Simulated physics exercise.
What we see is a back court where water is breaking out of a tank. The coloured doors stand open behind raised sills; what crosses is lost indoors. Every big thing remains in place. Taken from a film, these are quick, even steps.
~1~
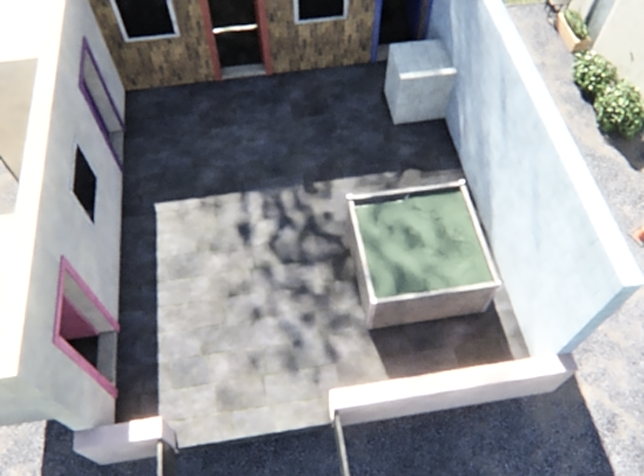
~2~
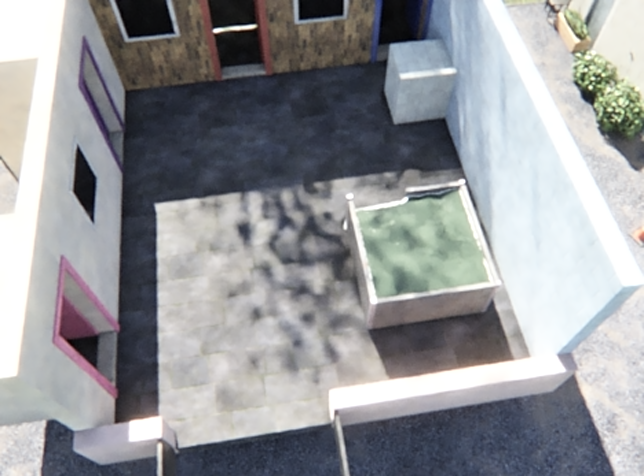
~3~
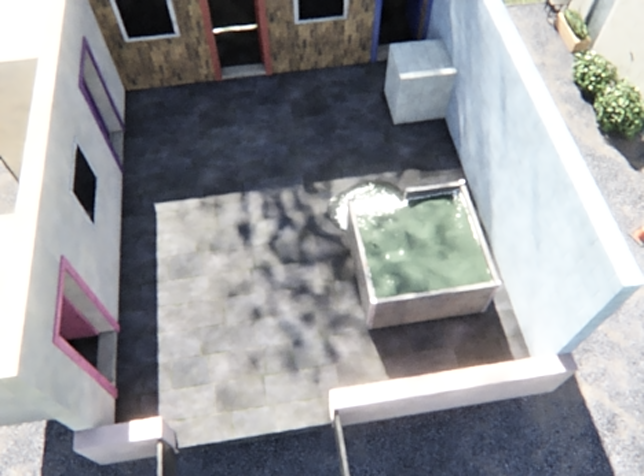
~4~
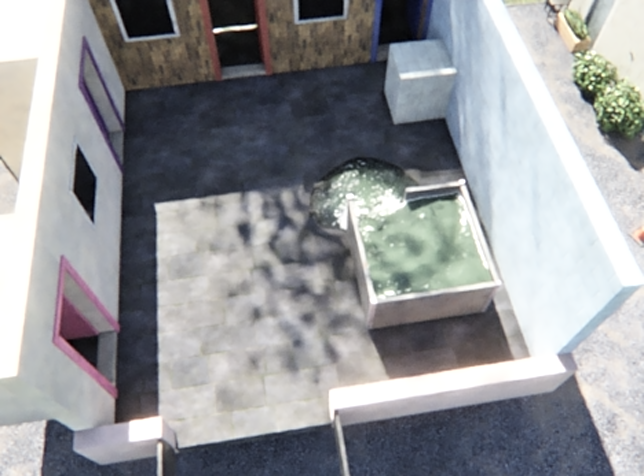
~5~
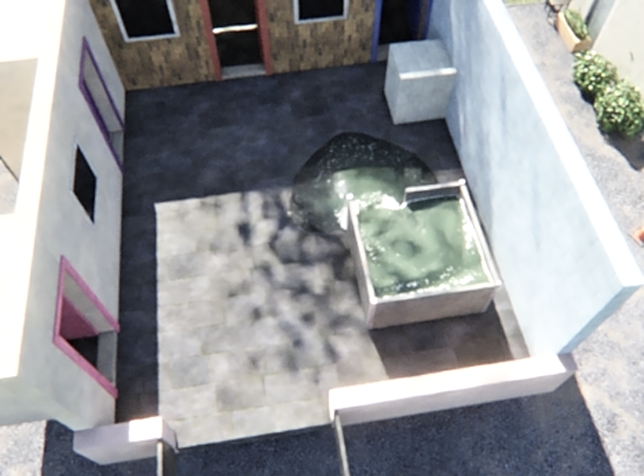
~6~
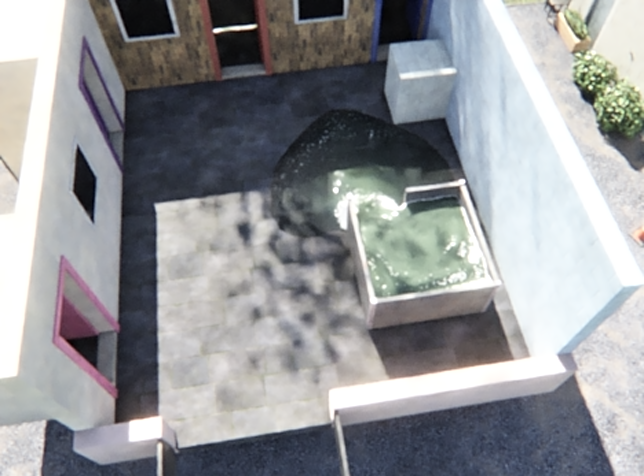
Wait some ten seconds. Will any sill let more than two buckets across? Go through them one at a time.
My prediction: The pink door is going to let through no more than allowed. The blue door is going to let through no more than allowed. The red door is going to let through more than allowed. The purple door is going to let through more than allowed.
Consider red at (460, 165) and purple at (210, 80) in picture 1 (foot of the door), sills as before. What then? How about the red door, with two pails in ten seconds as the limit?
Note - red: Comes out below.
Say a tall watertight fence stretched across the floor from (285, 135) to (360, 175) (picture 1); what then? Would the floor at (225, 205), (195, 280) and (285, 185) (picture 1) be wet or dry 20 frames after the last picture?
Results in order: Swamped / bone-dry / swamped.
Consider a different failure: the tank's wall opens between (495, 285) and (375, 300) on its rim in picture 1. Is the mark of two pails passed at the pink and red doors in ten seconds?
The pink door exceeds the limit and the red door remains below.
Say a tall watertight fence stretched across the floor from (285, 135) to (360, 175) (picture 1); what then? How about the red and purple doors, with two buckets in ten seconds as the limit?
Record - red: Below the line; purple: Above the line.
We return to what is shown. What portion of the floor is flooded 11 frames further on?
Some 45 per cent.
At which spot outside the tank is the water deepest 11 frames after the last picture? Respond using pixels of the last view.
That would be (373, 68).
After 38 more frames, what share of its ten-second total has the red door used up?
Around 100 percent.
A moment on, water covers 35 % of the floor; the pink door not reached, the blue door not reached, the red door wet at the sill, nothing in, the purple door not reached.
Next, water covers 45 % of the floor; the pink door not reached, the blue door wet at the sill, nothing in, the red door over two buckets in, the purple door not reached.
Then, water covers 50 % of the floor; the pink door not reached, the blue door under two buckets in, the red door over two buckets in, the purple door under two buckets in.
Later, water covers 75 % of the floor; the pink door wet at the sill, nothing in, the blue door under two buckets in, the red door over two buckets in, the purple door over two buckets in.
In the end, water covers 90 % of the floor; the pink door wet at the sill, nothing in, the blue door under two buckets in, the red door over two buckets in, the purple door far over two buckets in.
